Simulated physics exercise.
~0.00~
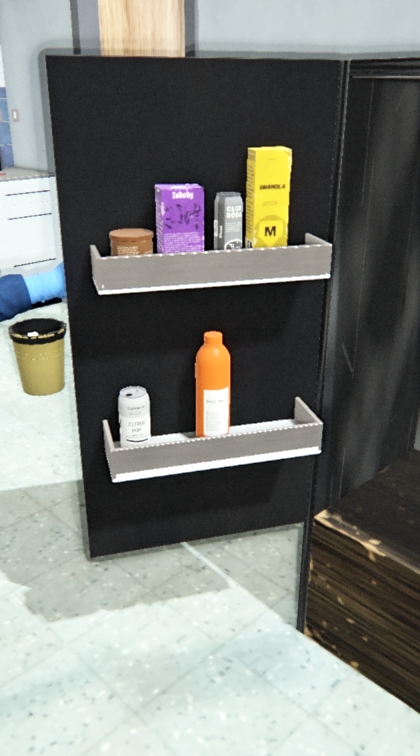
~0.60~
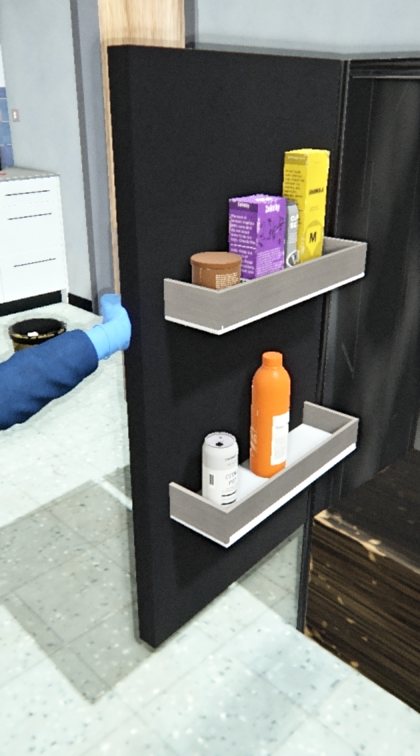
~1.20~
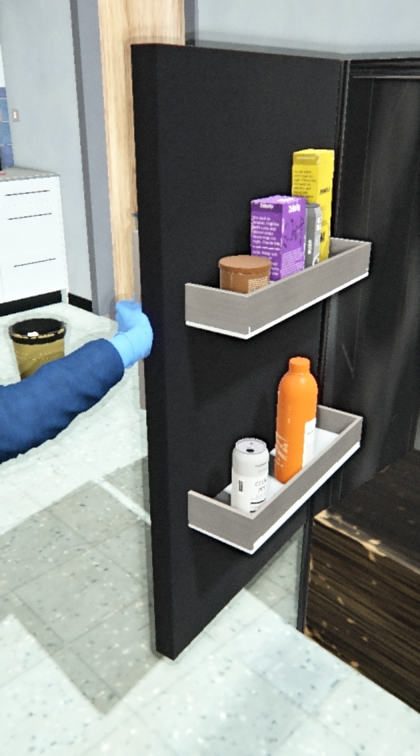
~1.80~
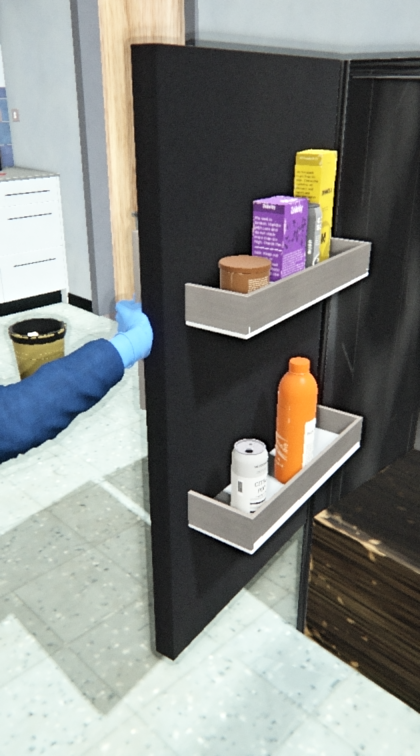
The clip shows a black door with two racks holding a brown tin, purple and yellow cartons, a grey can, a white can and an orange bottle. It swings toward the right until a blue-gloved hand stops it, and everything stays upright behind the rails.
